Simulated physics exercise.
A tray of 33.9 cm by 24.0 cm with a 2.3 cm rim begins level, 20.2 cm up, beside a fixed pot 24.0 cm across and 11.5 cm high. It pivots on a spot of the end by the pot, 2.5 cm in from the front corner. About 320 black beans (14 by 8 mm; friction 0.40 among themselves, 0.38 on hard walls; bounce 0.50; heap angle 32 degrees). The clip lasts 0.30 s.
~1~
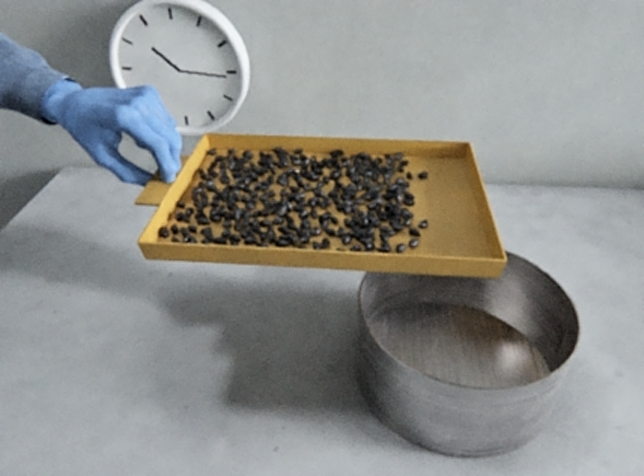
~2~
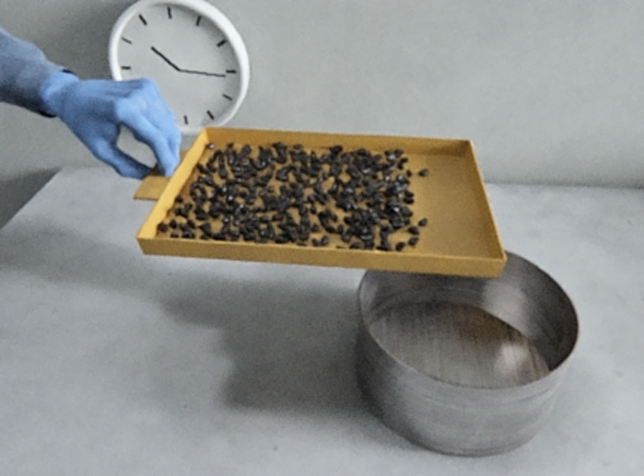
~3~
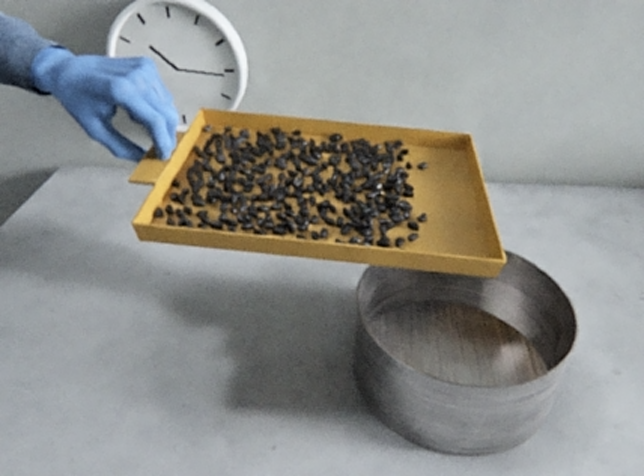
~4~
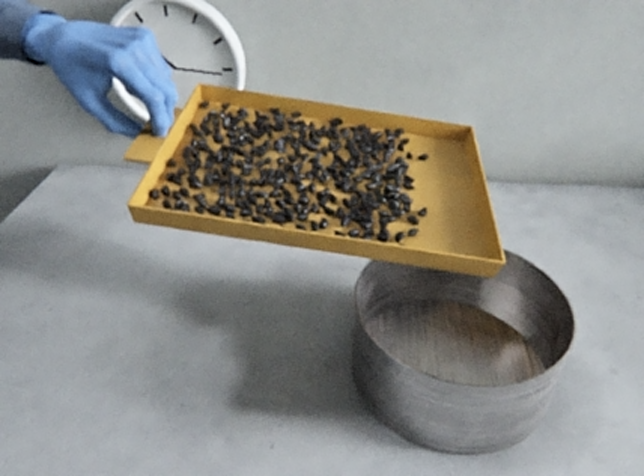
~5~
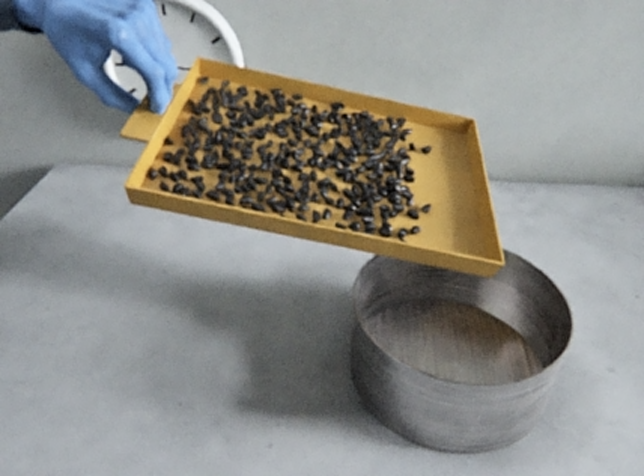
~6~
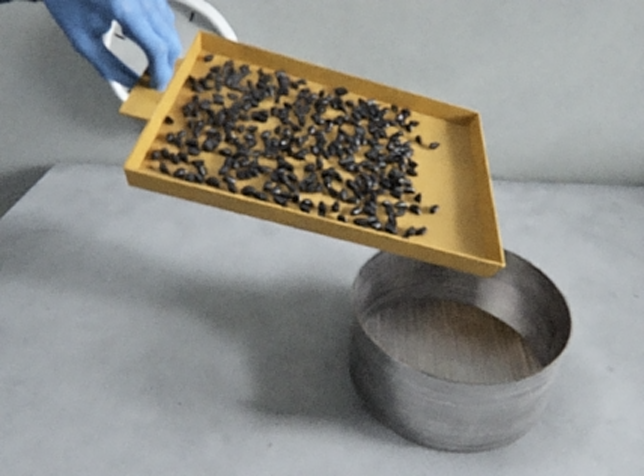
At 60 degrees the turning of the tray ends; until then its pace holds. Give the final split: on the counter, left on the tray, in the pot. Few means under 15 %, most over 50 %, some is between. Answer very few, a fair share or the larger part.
On the counter: A fair share; left on the tray: A fair share; in the pot: A fair share.
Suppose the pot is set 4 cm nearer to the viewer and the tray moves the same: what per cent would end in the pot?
Then about 60 per cent.
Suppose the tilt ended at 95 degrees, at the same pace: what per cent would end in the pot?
Then about 75 per cent.
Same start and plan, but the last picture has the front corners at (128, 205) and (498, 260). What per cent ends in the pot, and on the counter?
Pot 25, counter 5.
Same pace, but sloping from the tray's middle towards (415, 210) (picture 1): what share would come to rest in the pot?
Some 30 per cent.
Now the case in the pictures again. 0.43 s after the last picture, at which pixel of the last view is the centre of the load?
Near (455, 196).
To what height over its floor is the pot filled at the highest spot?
About 1.5 cm.
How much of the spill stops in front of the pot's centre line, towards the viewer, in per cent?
Some 90 per cent.
Then, 0.25 s after the last picture, tilt 39 degrees; the tray holds 100 %, the pot 0 %.
Then, 0.43 s after the last picture, tilt 54 degrees; the tray holds 100 %, the pot 0 %.
Then, 0.72 s after the last picture, tilt 60 degrees; the tray holds 55 %, the pot 20 %.
In the end, counter 25 %, tray 35 %, pot 40 %.
